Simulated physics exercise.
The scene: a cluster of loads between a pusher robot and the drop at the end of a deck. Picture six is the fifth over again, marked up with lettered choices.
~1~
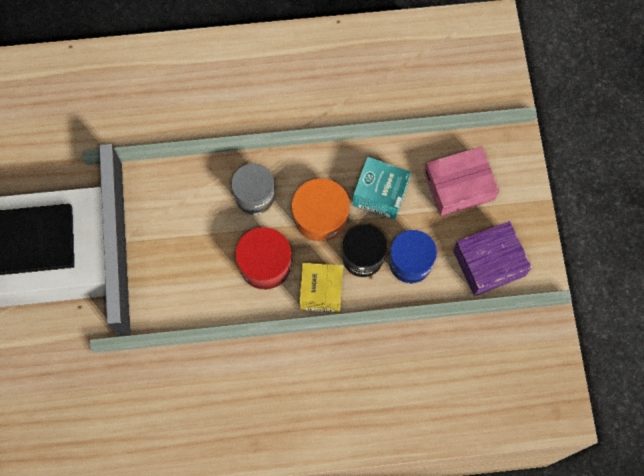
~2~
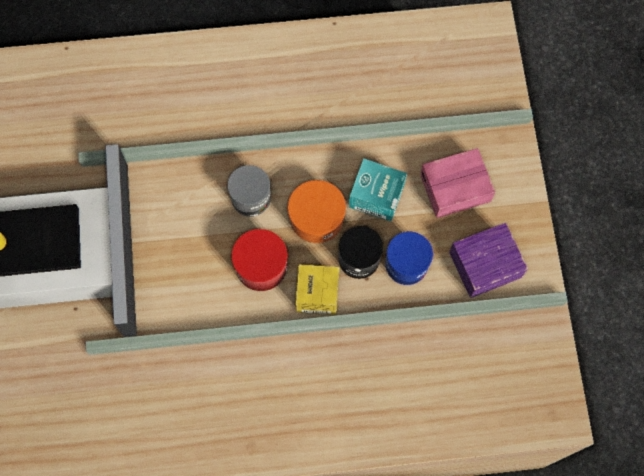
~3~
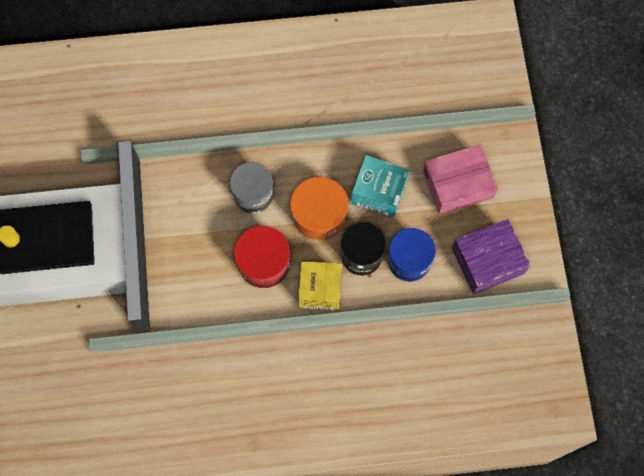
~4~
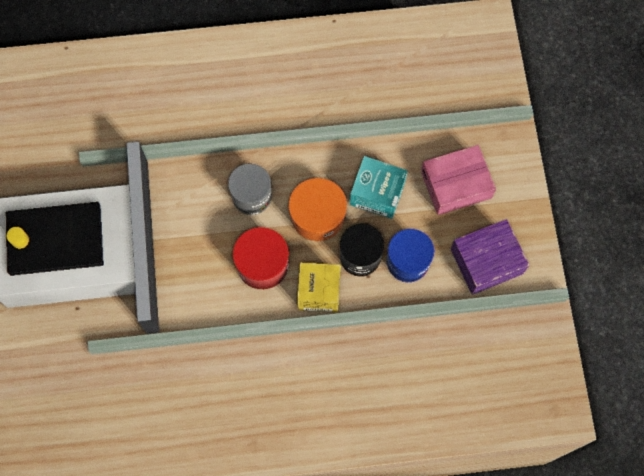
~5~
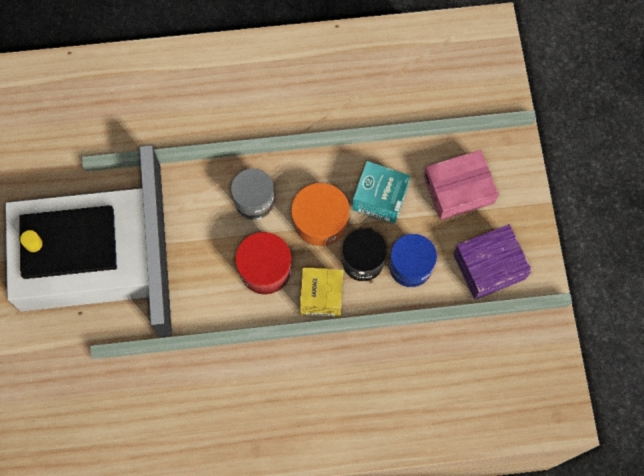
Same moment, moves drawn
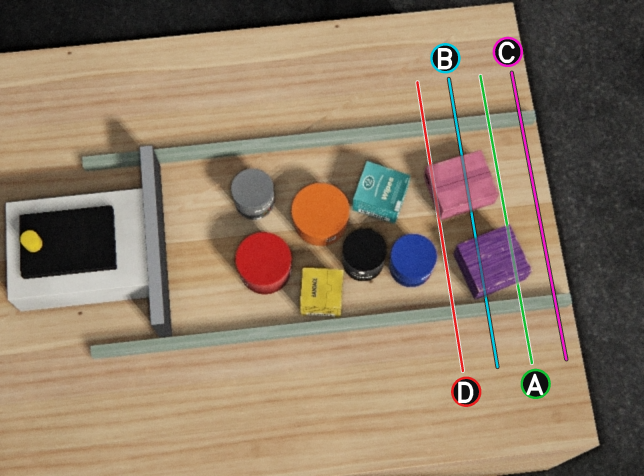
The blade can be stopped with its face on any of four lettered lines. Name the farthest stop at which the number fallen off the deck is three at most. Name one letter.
It should halt at B.
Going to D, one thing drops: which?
The pink box goes over.
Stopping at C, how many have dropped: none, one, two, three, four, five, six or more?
In all, six or more.
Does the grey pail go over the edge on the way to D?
No.
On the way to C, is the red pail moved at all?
By then, yes.
On the marked copy, A at (505, 213); B at (472, 216); C at (538, 209); D at (439, 220).
Taking B. A third of the way, robot (194, 228); turquoise box (392, 190); yellow box (338, 289).
Two thirds of the way, robot (310, 216); pink box (523, 169); purple crate (522, 260).
When it is over, robot (399, 206); pink box over the edge; purple crate over the edge; three fallen.
As for the rest, A drops five; C drops nine; D is within the limit but short.
